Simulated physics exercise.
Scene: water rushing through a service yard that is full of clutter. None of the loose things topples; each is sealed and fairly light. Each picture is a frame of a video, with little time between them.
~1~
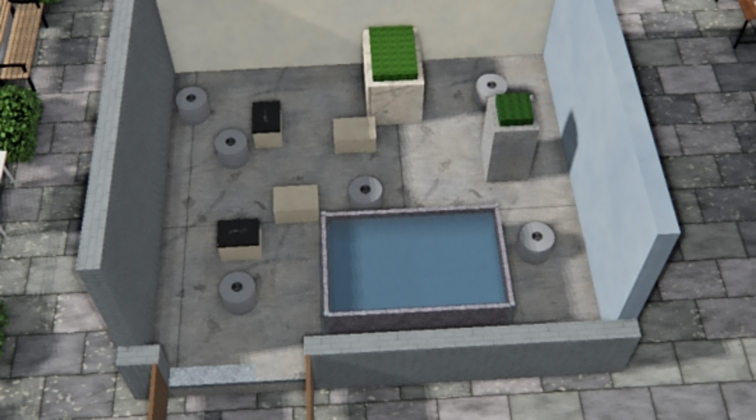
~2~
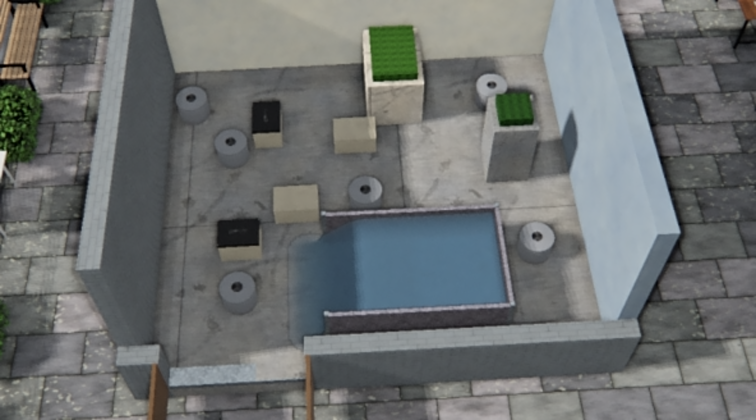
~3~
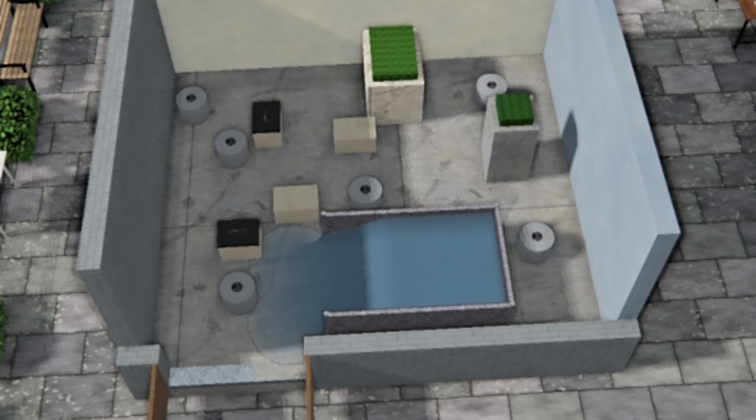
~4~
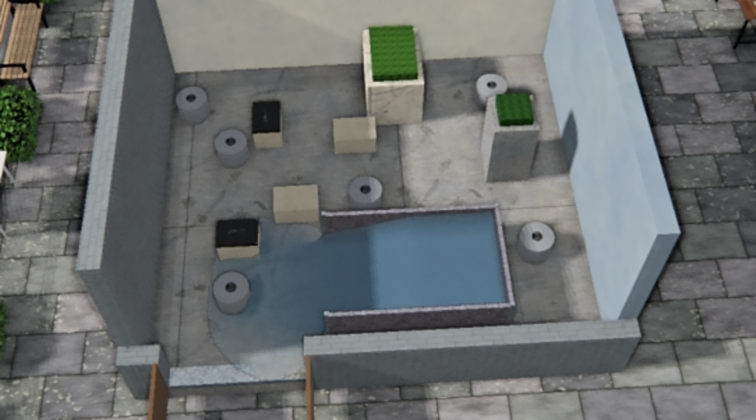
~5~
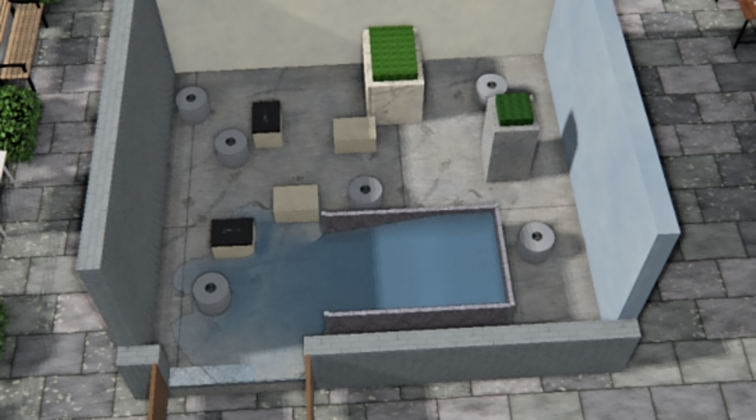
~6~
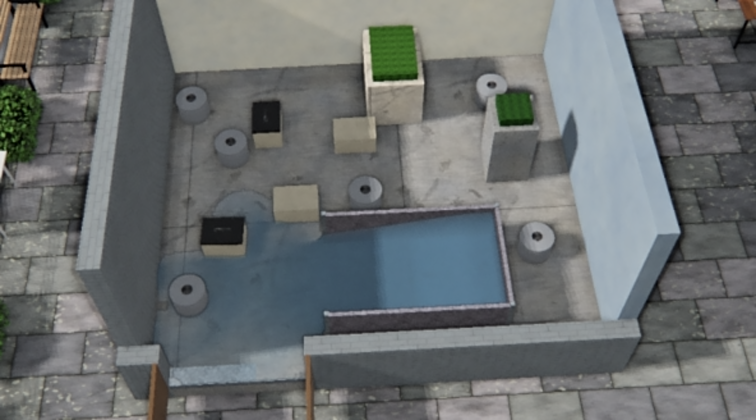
We see water pour from the open left side of a rectangular pool and spread across a walled yard of blocks and round objects, pushing a grey cylinder leftward, then shifting a dark-topped box slightly left as well.
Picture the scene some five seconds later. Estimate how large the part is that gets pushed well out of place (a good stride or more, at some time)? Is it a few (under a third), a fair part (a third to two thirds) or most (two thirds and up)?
A fair part.
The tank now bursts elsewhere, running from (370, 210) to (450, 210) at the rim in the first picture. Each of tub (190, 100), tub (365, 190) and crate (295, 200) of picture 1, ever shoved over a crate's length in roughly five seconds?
Here is how they go, in order: Dislodged that far, dislodged that far, and fails to go that far.
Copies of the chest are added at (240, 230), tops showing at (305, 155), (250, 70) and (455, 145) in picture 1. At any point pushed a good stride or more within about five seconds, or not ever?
Listed in sequence, the answers are remains nearby, displaced a stride and remains nearby.
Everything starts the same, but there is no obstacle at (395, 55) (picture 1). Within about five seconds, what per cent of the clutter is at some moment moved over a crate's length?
Result: Approx. 50 %.
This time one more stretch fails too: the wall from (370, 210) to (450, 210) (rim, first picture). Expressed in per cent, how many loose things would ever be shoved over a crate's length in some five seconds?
Estimate: Close to 60 per cent.
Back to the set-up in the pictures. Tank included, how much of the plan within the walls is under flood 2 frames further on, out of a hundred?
Something close to 30 per cent.
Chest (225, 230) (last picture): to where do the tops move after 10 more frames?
Look for it near pixel (193, 131).
A moment on, 2 of 10 are well off their spots; 1 afloat.
Next, 2 of 10 are well off their spots; 2 afloat.
Later, 2 of 10 are well off their spots; 3 afloat.
In the end, 5 of 10 are well off their spots, and 5 have been at some point; 3 afloat.
